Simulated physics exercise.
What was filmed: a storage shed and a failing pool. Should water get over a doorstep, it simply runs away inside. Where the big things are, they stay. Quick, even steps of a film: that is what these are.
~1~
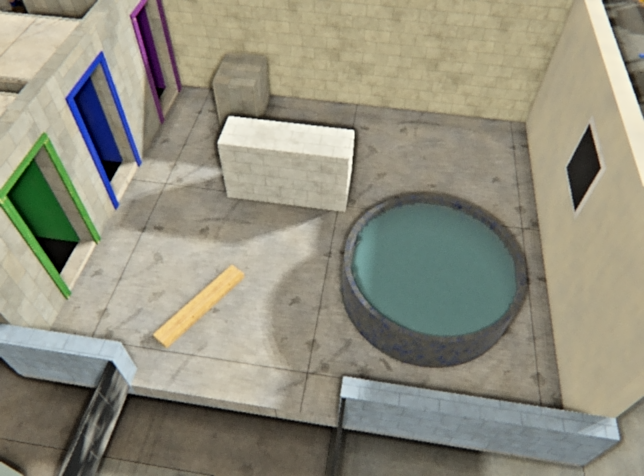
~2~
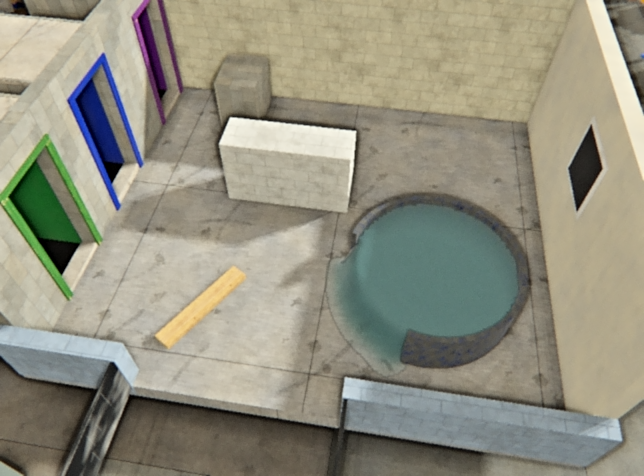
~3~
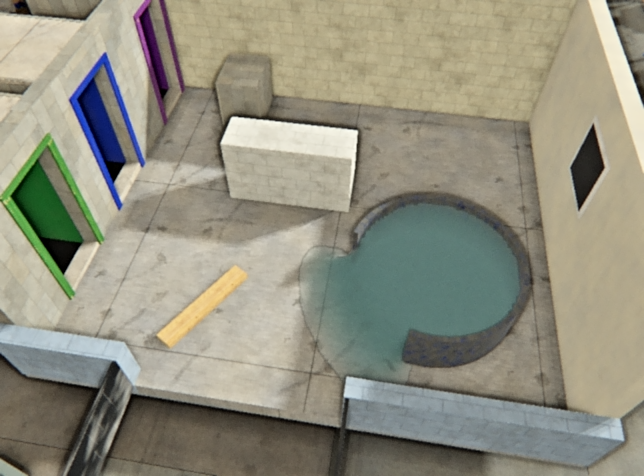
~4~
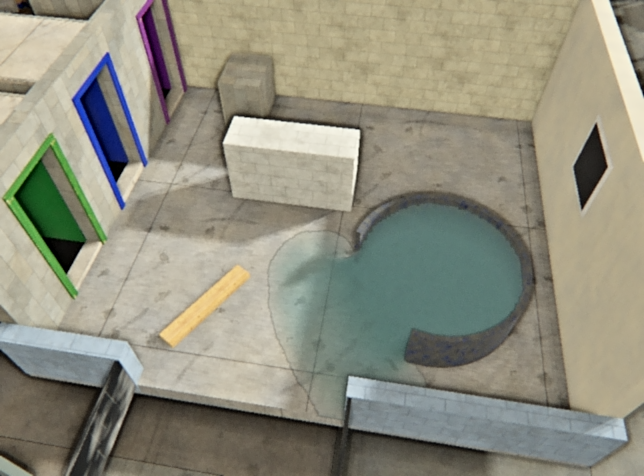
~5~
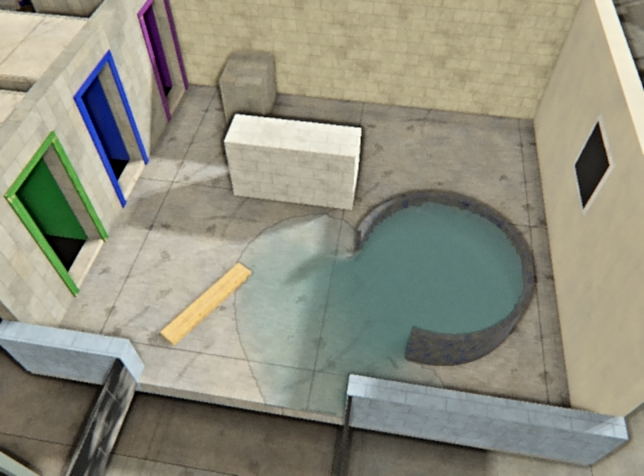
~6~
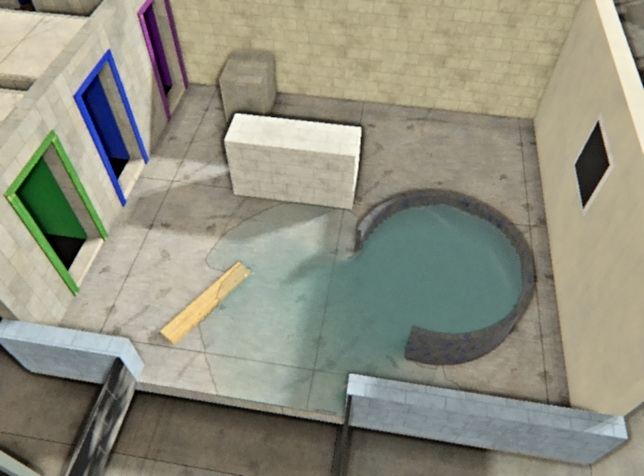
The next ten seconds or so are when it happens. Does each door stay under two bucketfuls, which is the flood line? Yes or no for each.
Purple door - yes, stays under; blue door - yes, stays under; green door - no, it floods.
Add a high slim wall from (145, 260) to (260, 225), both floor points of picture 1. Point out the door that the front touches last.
I'd say the purple door.
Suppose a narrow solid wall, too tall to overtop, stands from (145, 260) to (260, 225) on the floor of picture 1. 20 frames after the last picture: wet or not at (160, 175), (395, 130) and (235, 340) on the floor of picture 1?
Untouched, untouched, submerged.
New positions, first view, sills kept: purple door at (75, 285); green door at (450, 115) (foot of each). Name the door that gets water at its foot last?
Last: The green door.
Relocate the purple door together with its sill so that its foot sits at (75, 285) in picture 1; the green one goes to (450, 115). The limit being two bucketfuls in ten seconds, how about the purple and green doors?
Note: Purple overshoots; green falls short.
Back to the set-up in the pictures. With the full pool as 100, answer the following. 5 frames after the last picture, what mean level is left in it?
Some 56 per cent.
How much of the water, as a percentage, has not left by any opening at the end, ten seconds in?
Estimate: 42 %.
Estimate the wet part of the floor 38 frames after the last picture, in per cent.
That comes to about 60 per cent.
A moment on, water covers 35 % of the floor; the purple door not reached, the blue door not reached, the green door not reached.
Next, water covers 45 % of the floor; the purple door not reached, the blue door wet at the sill, nothing in, the green door wet at the sill, nothing in.
Then, water covers 45 % of the floor; the purple door wet at the sill, nothing in, the blue door under two buckets in, the green door over two buckets in.
Later, water covers 60 % of the floor; the purple door wet at the sill, nothing in, the blue door under two buckets in, the green door over two buckets in.
In the end, water covers 80 % of the floor; the purple door under two buckets in, the blue door under two buckets in, the green door over two buckets in.
